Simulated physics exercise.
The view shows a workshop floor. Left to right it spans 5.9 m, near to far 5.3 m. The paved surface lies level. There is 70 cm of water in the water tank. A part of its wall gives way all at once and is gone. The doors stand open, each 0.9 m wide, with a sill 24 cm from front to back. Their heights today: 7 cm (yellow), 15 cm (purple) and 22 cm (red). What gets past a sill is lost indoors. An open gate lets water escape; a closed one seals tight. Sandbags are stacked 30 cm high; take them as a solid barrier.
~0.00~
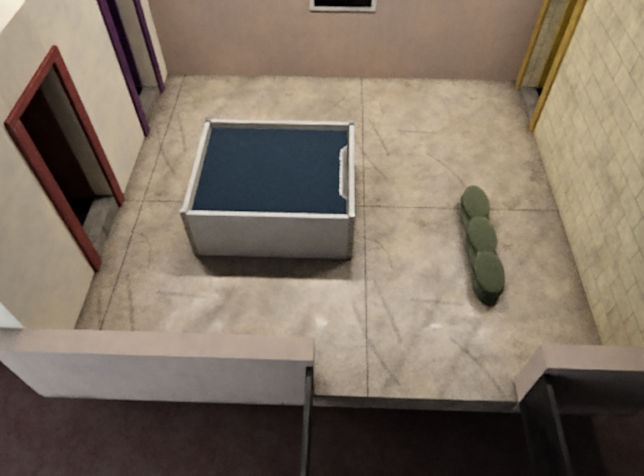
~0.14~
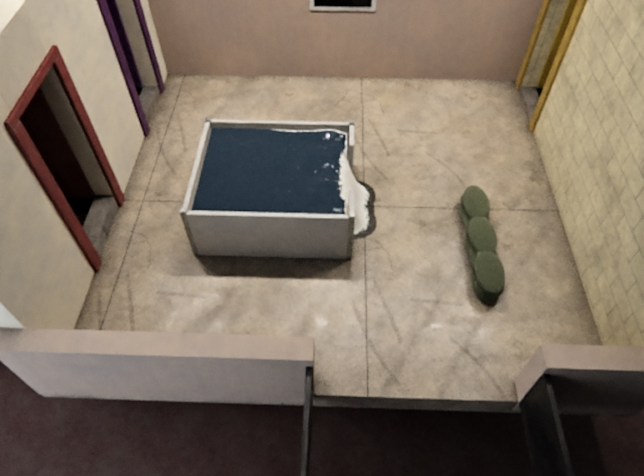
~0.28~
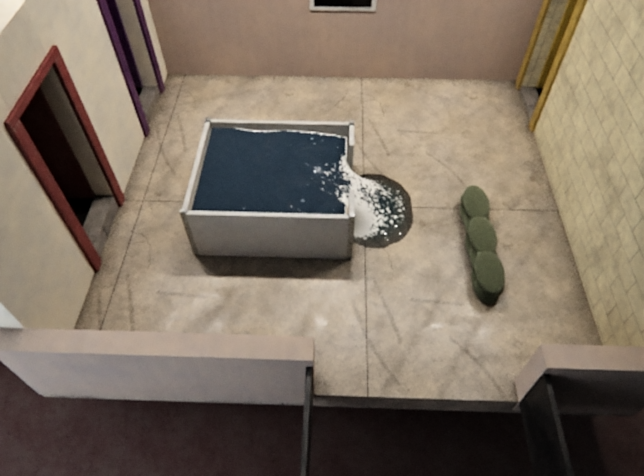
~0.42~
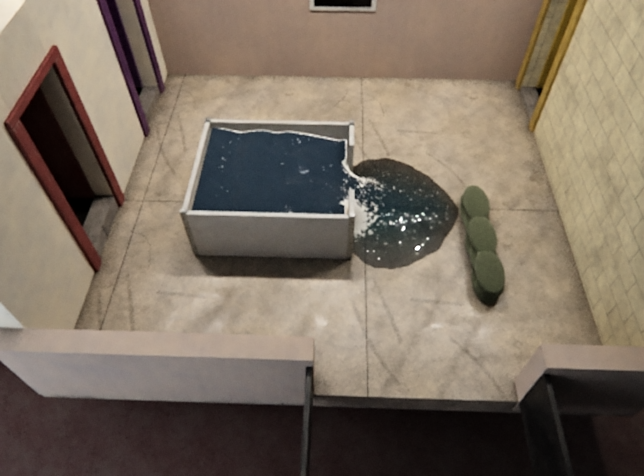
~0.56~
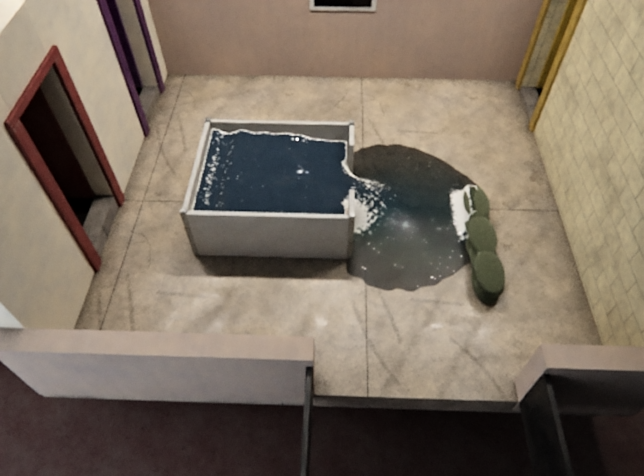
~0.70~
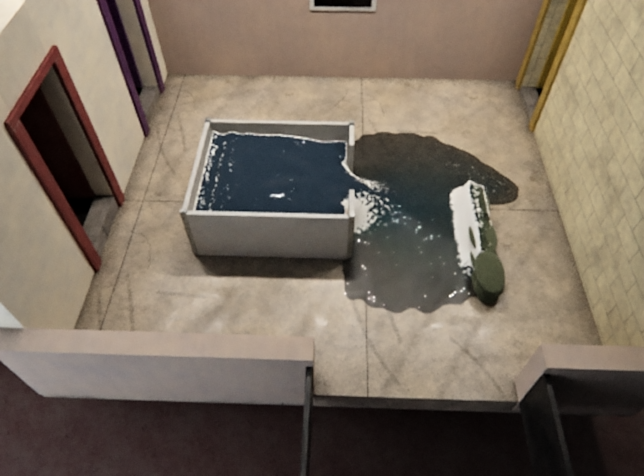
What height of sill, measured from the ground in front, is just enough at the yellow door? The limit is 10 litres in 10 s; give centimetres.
At least 18 cm or so.
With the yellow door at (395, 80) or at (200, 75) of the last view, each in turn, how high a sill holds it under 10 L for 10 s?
Roughly 5.5 and 5.0 cm.
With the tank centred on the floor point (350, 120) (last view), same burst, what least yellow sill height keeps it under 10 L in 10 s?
Some 33 cm.
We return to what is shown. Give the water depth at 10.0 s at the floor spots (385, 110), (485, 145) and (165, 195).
About 3, 6 and 3 cm.
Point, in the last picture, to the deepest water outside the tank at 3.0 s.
Around (512, 89).
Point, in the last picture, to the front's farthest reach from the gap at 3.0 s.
Around (510, 82).
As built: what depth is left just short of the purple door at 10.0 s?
Some 6.0 cm.
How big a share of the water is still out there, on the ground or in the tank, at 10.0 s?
About 62 per cent.
After 1.4 s water covers 25 % of the floor, deepest (38 cm) near (457, 221); it has not reached the yellow door.
After 3.0 s water covers 40 % of the floor, deepest (28 cm) near (512, 89); 16 cm at the yellow door, 40 litres in over its 7 cm sill.
After 10.0 s water covers 85 % of the floor, deepest (7 cm) near (443, 221); 6 cm at the yellow door, 143 litres in over its 7 cm sill.
At the yellow door as built, the water arrived by 1.5 s and peaked near 17 cm at 2.8 s.
With a sill of 15.5 cm, 20 litres would have come in within the 10 s; with 20.5 cm, 4 litres. So under 10 litres takes about 18 cm.
